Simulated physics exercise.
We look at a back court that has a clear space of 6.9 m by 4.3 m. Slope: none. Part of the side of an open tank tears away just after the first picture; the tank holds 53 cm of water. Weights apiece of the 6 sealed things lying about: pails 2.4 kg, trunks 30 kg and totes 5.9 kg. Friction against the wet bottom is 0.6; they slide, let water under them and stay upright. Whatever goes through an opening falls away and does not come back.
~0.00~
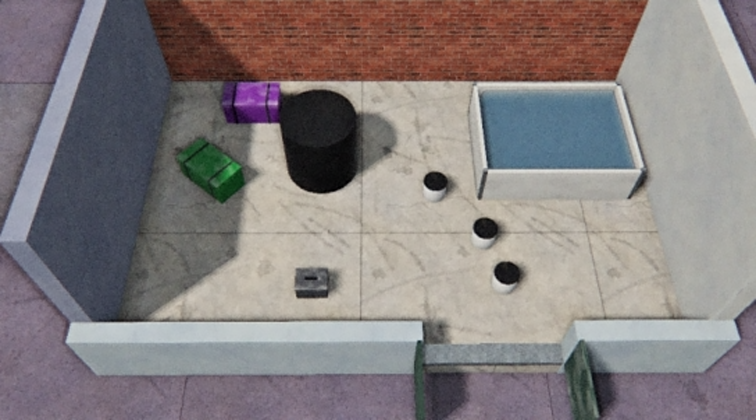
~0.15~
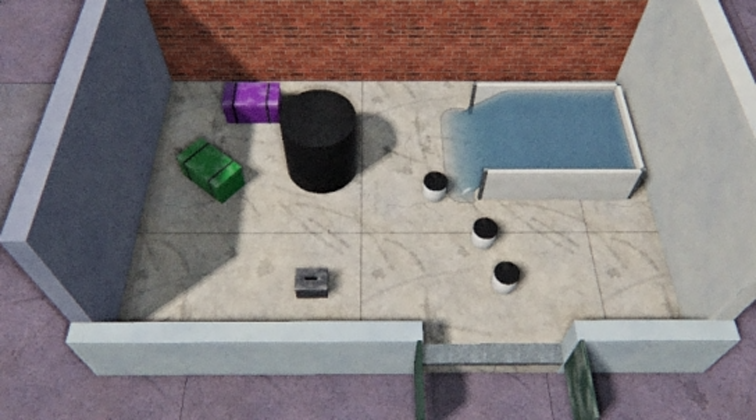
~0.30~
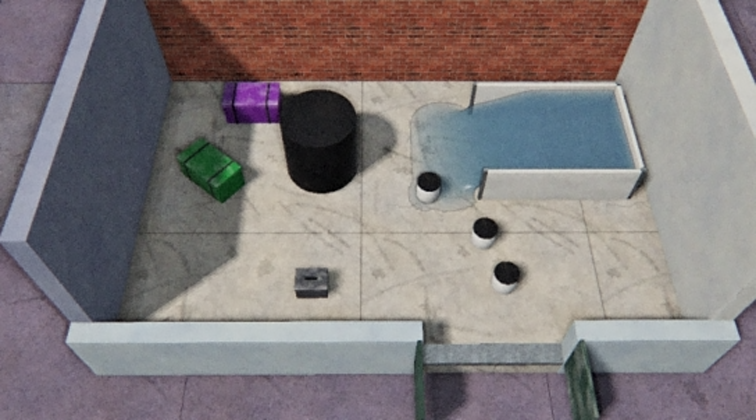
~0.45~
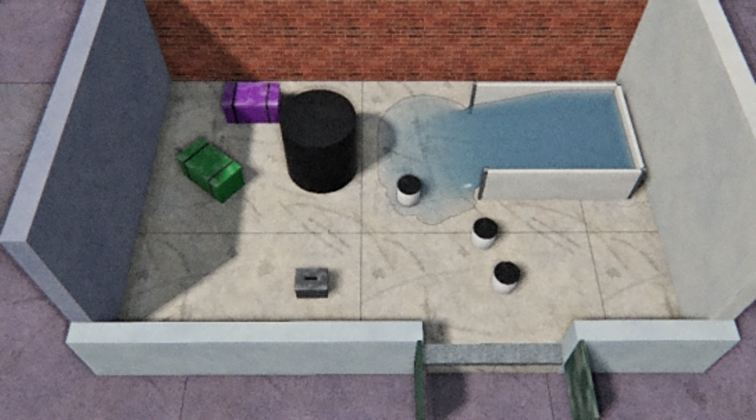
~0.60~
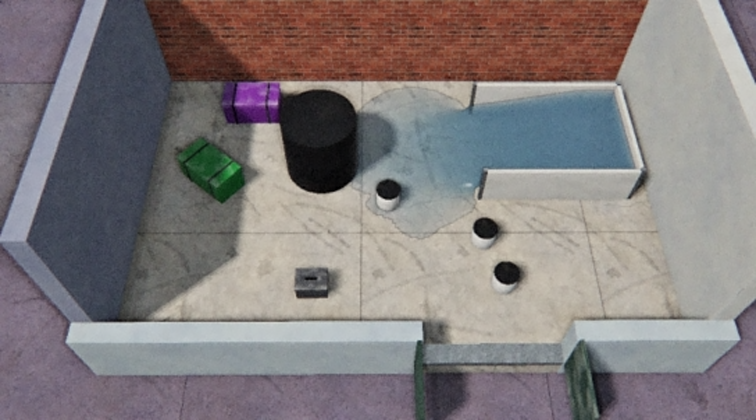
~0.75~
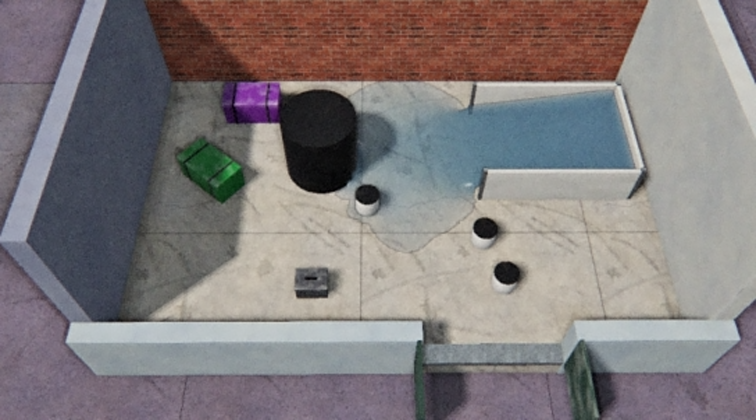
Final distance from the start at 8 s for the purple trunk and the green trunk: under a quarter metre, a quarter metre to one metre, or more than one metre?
Purple trunk: More than one metre, green trunk: More than one metre.
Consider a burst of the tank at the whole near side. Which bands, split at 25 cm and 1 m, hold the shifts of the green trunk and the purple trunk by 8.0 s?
In that case the green trunk does not really move while the purple trunk does not really move.
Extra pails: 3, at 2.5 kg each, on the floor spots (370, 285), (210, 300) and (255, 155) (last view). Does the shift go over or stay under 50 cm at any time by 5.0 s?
From first to last: Surpasses it, surpasses it, surpasses it.
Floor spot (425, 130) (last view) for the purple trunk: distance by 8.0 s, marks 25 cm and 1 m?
It goes a long way.
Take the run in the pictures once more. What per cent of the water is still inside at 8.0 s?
Remaining: Approx. 96 per cent.
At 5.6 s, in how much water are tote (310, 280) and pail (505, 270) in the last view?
Some 15 cm at the first, some 1 cm at the second.
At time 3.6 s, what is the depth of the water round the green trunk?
Around 6 cm.
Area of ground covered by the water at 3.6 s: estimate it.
Some 21 m2.
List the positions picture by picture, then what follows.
In the first frame, the purple trunk at (251, 94), on the bottom; the green trunk at (209, 162), on the bottom; water covers 2.9 m2; 0 of 6 have shifted.
In the second frame, the purple trunk at (251, 94), on the bottom; the green trunk at (209, 162), on the bottom; 3.6 m2 under water; 0 of 6 have shifted.
In the third frame, the purple trunk at (251, 94), on the bottom; the green trunk at (209, 162), on the bottom; 4.4 m2 under water; 1 of 6 have shifted.
In the fourth frame, the purple trunk at (251, 94) rests on the ground; the green trunk at (209, 162), on the bottom; 5.5 m2 under water; 1 of 6 have shifted.
In the fifth frame, the purple trunk at (251, 94), on the bottom; the green trunk at (209, 162) rests on the ground; water covers 6.7 m2; 1 of 6 have shifted.
In the sixth frame, the purple trunk at (251, 94) rests on the ground; the green trunk at (209, 162) rests on the ground; water covers 7.7 m2; 1 of 6 have shifted.
After 1.6 s the purple trunk is near (247, 94), 0.1 m from its start, aground; the green trunk is near (209, 162), 0.0 m from its start, aground; 0 of 6 are out; 0 afloat.
After 3.6 s the purple trunk is near (186, 132), 1.1 m from its start, afloat; the green trunk is near (206, 166), 0.1 m from its start, aground; 0 of 6 are out; 3 afloat.
After 5.6 s the purple trunk is near (195, 217), 2.2 m from its start, afloat; the green trunk is near (274, 192), 1.1 m from its start, afloat; 0 of 6 are out; 4 afloat.
After 8.0 s the purple trunk is near (339, 265), 3.1 m from its start, aground; the green trunk is near (353, 211), 2.1 m from its start, aground; 0 of 6 are out; 4 afloat.
